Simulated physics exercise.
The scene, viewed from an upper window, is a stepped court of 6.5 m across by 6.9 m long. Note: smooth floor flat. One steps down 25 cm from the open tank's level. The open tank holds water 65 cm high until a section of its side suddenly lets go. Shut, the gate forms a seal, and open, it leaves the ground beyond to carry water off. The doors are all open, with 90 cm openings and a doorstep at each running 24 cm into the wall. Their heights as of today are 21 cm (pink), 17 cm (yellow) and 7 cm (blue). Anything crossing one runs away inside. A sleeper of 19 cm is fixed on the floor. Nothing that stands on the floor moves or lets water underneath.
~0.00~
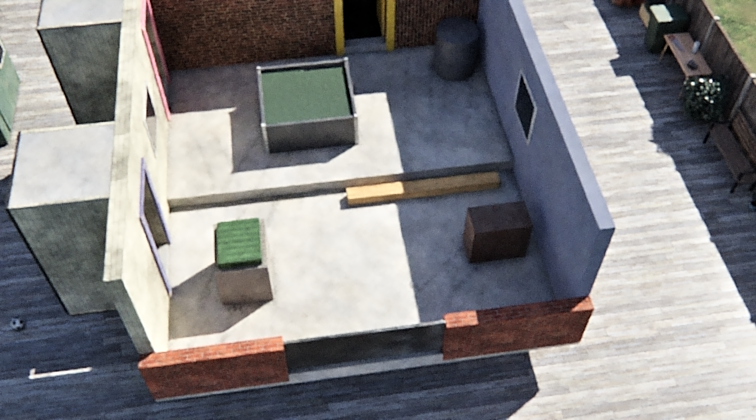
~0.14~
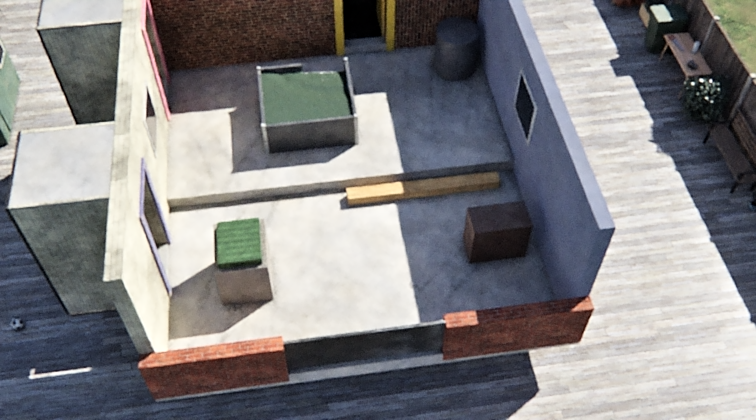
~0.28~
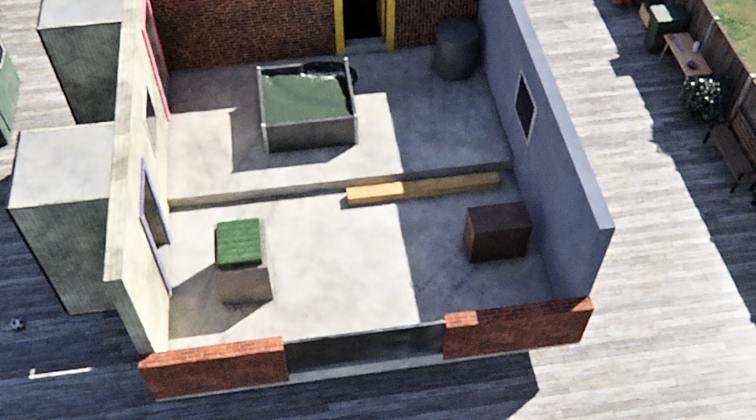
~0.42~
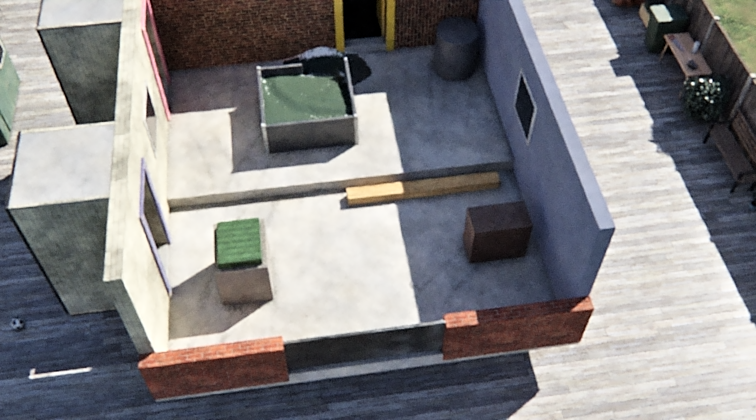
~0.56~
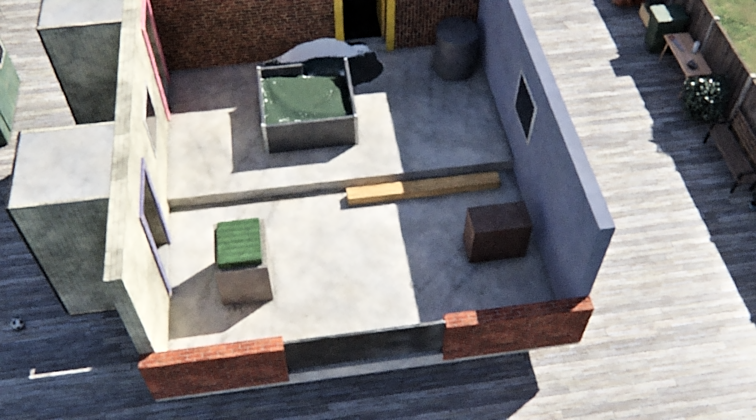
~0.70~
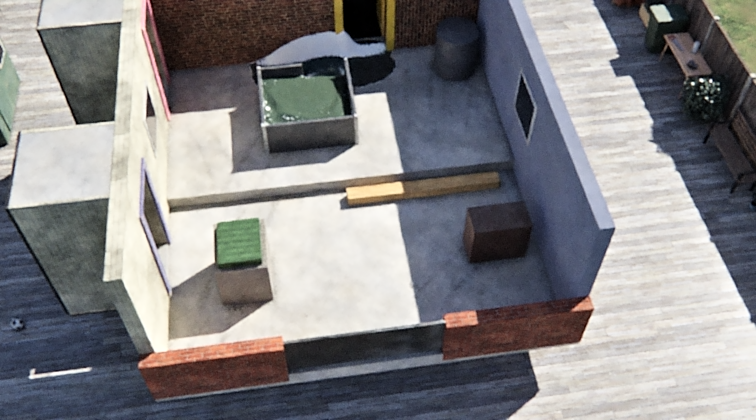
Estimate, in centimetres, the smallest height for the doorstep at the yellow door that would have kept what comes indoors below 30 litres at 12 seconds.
I would say 20 cm.
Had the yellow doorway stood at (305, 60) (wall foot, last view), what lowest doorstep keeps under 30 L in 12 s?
It needs about 34 cm.
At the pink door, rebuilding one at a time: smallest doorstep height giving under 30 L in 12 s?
At pink, roughly 12.5 cm.
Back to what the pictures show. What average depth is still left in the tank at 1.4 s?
I'd put it at some 41 centimetres on average.
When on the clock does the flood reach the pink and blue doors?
At pink it's 1.6 s, at blue it's 3.4 s.
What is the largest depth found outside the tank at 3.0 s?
28 cm.
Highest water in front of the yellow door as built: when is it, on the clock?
I'd guess close to 1.4 seconds.
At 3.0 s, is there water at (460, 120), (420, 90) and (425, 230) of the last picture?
Well, in sequence they're soaked, soaked and bone-dry.
After 1.4 s water covers 15 % of the floor, deepest (44 cm) near (326, 63); 27 cm at the yellow door, 14 litres in over its 17 cm doorstep.
After 3.0 s water covers 30 % of the floor, deepest (28 cm) near (467, 43); 16 cm at the yellow door, 44 litres in over its 17 cm doorstep.
After 12.0 s water covers 90 % of the floor, deepest (15 cm) near (420, 180); 4 cm at the yellow door, 46 litres in over its 17 cm doorstep.
At the yellow door as built, the water arrived by 0.6 s and peaked near 27 cm at 1.4 s.
With a doorstep of 18.5 cm, 40 litres would have come in within the 12 s; with 25 cm, 13 litres. So under 30 litres takes about 20 cm.
